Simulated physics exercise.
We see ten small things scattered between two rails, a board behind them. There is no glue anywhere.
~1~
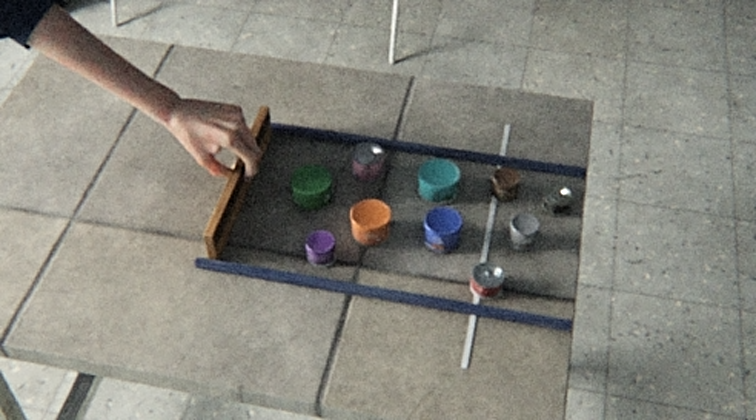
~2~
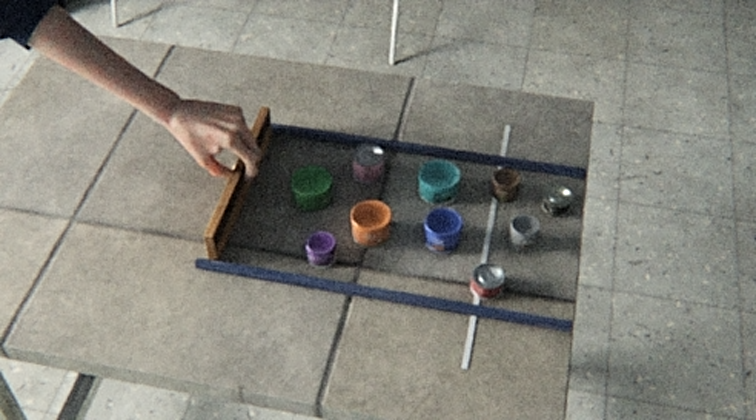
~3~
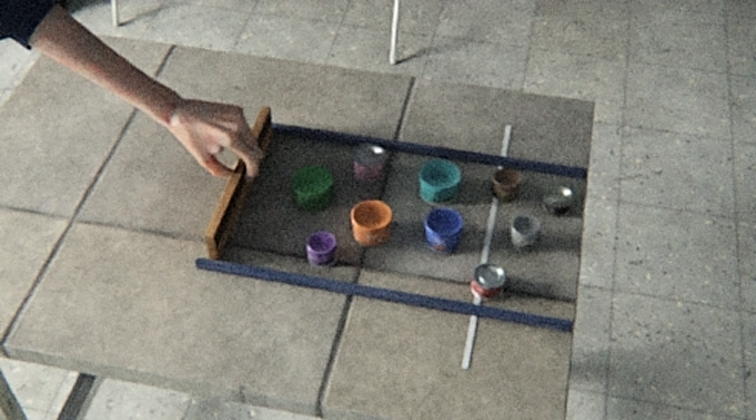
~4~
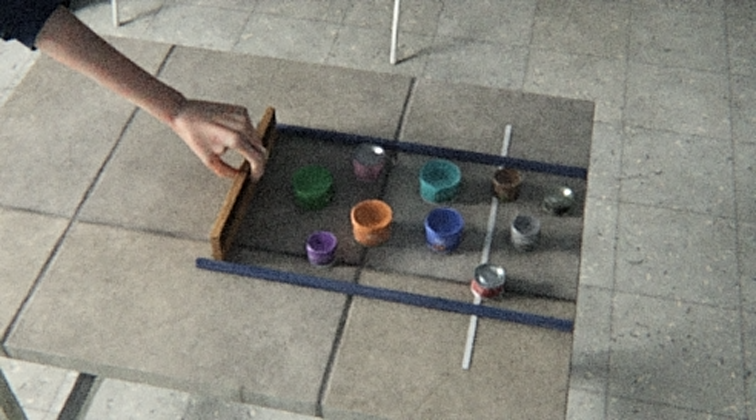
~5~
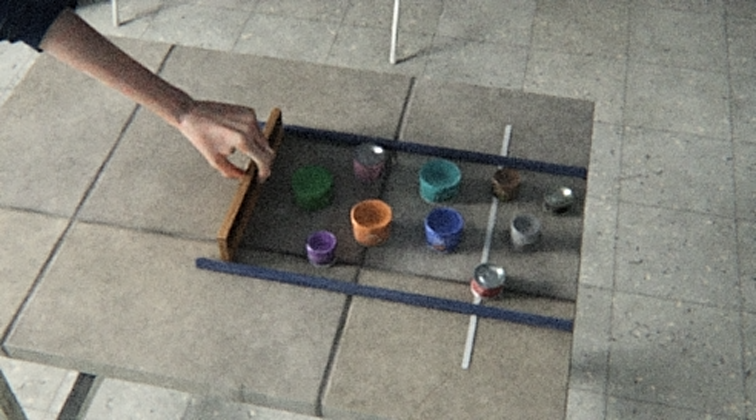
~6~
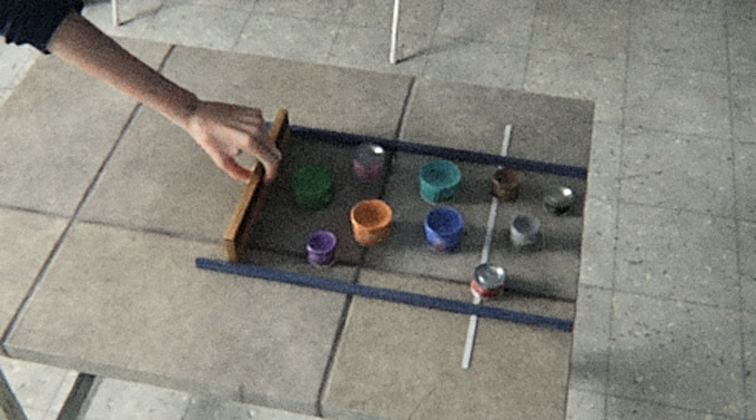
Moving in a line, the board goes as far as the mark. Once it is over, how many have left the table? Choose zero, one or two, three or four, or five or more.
Zero of them have left the table.
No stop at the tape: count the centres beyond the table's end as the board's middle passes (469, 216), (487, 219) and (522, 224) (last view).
First 0, then 0, then 2.
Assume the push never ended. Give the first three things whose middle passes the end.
They are the black tin, then the grey pot, then the blue pot.
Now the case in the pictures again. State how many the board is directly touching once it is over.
My count gives 4.
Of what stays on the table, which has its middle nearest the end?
Answer: The black tin.
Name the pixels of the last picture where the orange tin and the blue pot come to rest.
I'd put one close to (506, 248) and the other close to (544, 242).
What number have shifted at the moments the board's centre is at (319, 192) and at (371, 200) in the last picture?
Up to then 1, and up to the other point 4.
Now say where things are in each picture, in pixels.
In the first picture, black tin (557, 200); grey pot (524, 233); brown tub (505, 184); board (240, 180); tape (488, 233).
In the second picture, grey pot (524, 234); purple tin (321, 250).
In the third picture, brown tub (506, 185); board (241, 181).
In the fourth picture, black tin (558, 201); orange tin (372, 224).
In the fifth picture, grey pot (524, 234); blue pot (444, 231).
In the sixth picture, black tin (558, 201); grey pot (524, 234); brown tub (506, 185); board (260, 183); tape (489, 233).
Soon after, none off yet; black tin at rest near (558, 201); grey pot at rest near (524, 234); brown tub at rest near (506, 185).
At rest, the number that fall off is zero.
